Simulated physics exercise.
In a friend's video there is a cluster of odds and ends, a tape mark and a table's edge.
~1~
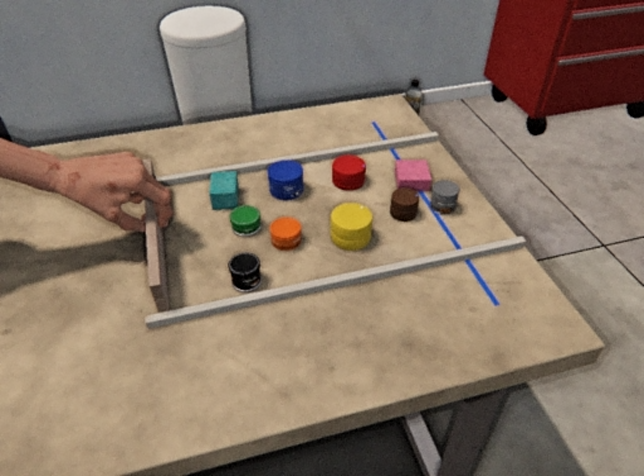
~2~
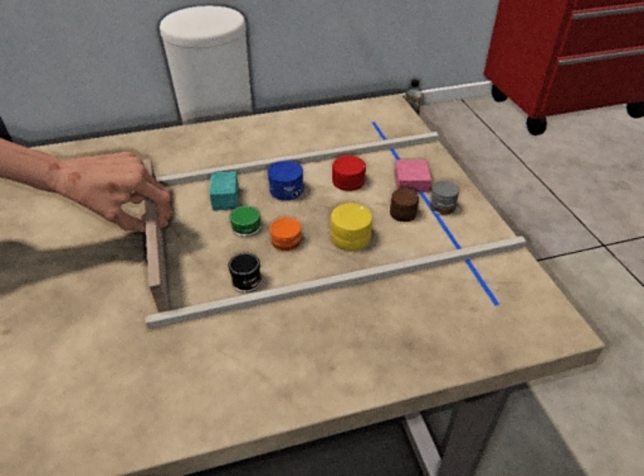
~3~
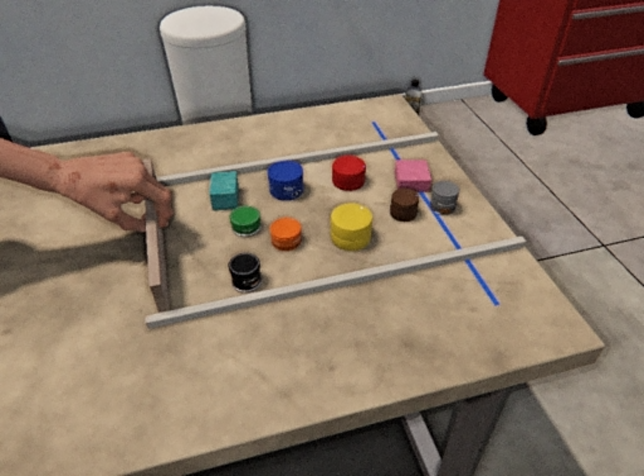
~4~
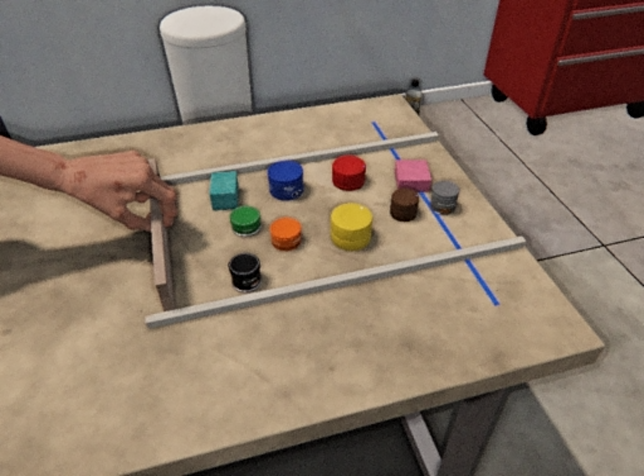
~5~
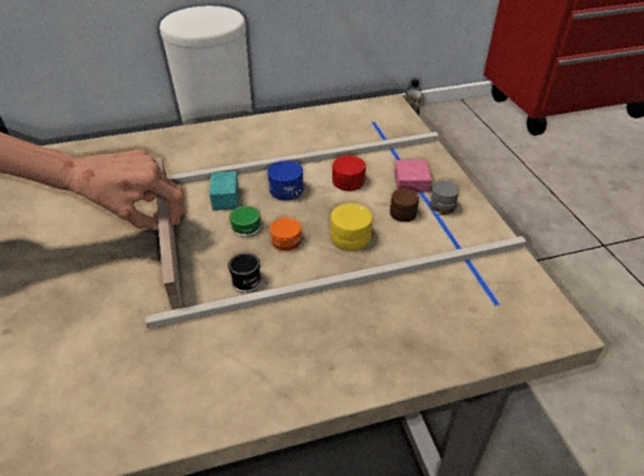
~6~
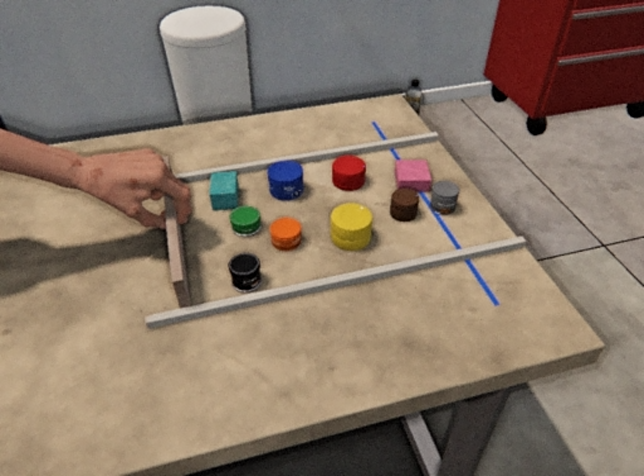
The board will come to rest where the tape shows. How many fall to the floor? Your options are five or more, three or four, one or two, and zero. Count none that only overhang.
My pick is one or two.
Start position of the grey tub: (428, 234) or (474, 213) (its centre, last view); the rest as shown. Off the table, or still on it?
One place after the other: It keeps its spot; it ends up falling.
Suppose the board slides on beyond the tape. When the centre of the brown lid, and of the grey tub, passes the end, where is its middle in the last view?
I reckon its middle sits around (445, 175) and then around (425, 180).
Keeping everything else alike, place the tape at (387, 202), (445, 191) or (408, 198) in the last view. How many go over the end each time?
Per try: 0; 5; 1.
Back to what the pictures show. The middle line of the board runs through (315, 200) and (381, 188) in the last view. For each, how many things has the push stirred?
Answer - first 7, then 10.
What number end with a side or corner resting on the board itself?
All in all, 4.
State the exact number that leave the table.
Exactly 1.
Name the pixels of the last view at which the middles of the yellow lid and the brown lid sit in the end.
Roughly (477, 211); the other one roughly (461, 186).
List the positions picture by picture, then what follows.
Grey tub (444, 198); pink block (412, 176); brown lid (404, 205); board (155, 229); tape (423, 195), in the first frame.
Pink block (412, 176); green pot (246, 221), in the second frame.
Brown lid (404, 205); red lid (349, 173), in the third frame.
Grey tub (444, 198); turquoise block (225, 191), in the fourth frame.
Pink block (412, 176); yellow lid (351, 227), in the fifth frame.
Grey tub (444, 198); pink block (412, 176); brown lid (404, 205); board (174, 226); tape (423, 195), in the sixth frame.
A little later, none off yet; grey tub at rest near (444, 198); pink block at rest near (412, 176); brown lid at rest near (404, 205).
When it is over, the number that fall off is one or two; down, red lid.
